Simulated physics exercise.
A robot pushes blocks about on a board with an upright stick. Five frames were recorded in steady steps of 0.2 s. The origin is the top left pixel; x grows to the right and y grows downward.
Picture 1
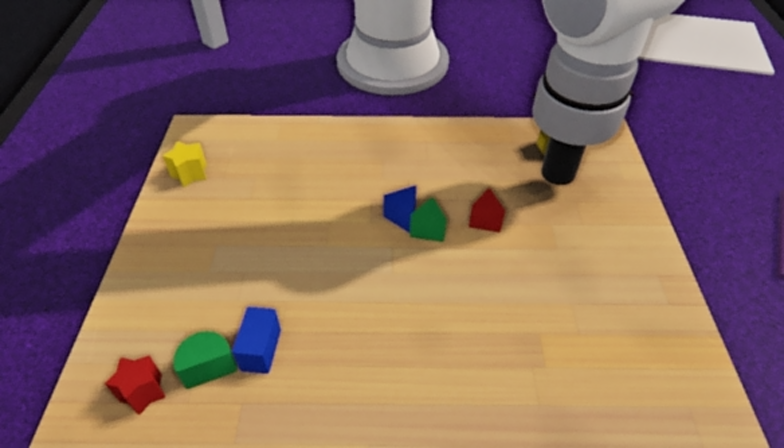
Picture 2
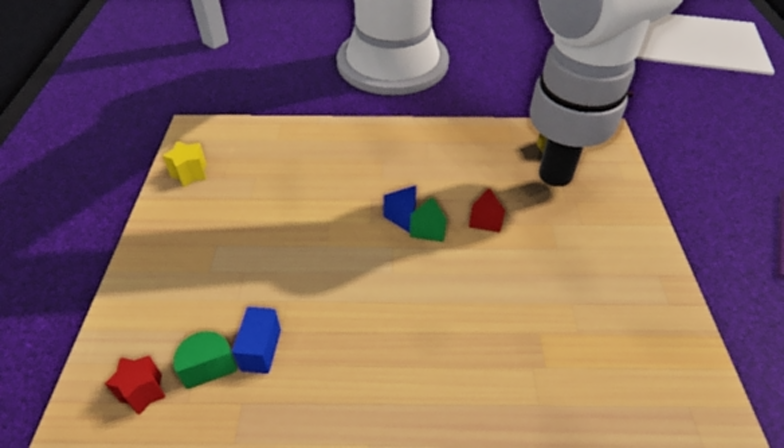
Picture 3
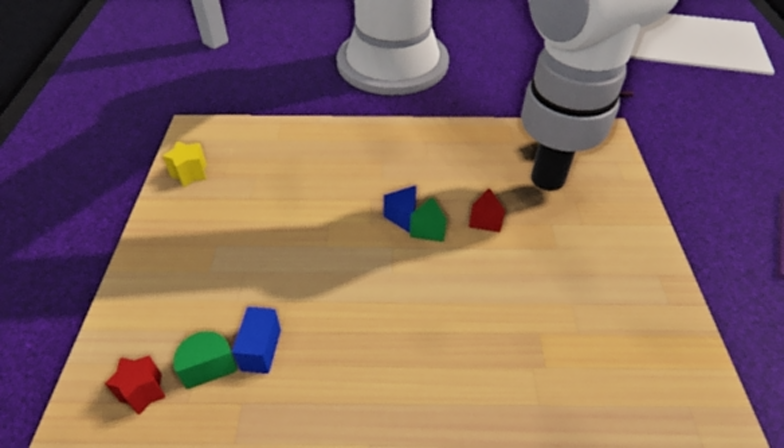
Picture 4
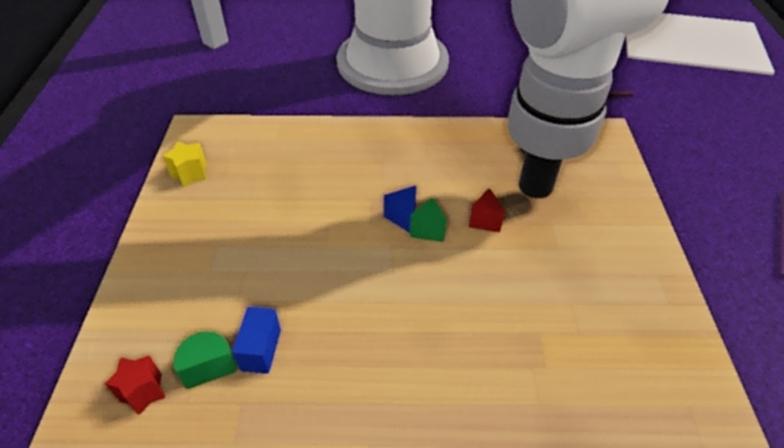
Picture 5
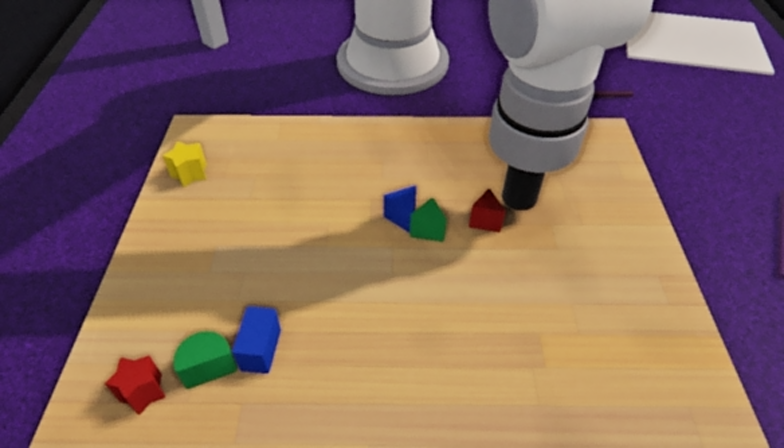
In the video, a robot arm with a black stick moves a short way left and slightly toward the viewer over a wooden board, nearing a red block beside green and blue ones, while all the colored blocks stay still.
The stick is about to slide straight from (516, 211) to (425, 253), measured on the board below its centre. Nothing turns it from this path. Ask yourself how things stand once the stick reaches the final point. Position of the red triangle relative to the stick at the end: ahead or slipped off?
Still being pushed.
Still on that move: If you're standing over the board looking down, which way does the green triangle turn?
Rotation: Clockwise.
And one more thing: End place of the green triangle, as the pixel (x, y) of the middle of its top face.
I think it will end close to (395, 221).
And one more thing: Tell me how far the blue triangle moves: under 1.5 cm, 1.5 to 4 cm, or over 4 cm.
Offset: Below 1.5 cm.
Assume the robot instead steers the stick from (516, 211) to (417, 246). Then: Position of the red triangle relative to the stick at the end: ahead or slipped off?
Ahead to the end.
What follows on the original path. One third of the way, stick (489, 213); red triangle (465, 211).
Two thirds of the way, stick (457, 228); green triangle (413, 221), turned 50° clockwise; red triangle (434, 230).
At the end, stick (426, 242); blue triangle in place; green triangle (395, 221), turned 75° clockwise; red triangle (398, 242), turned 15° clockwise.
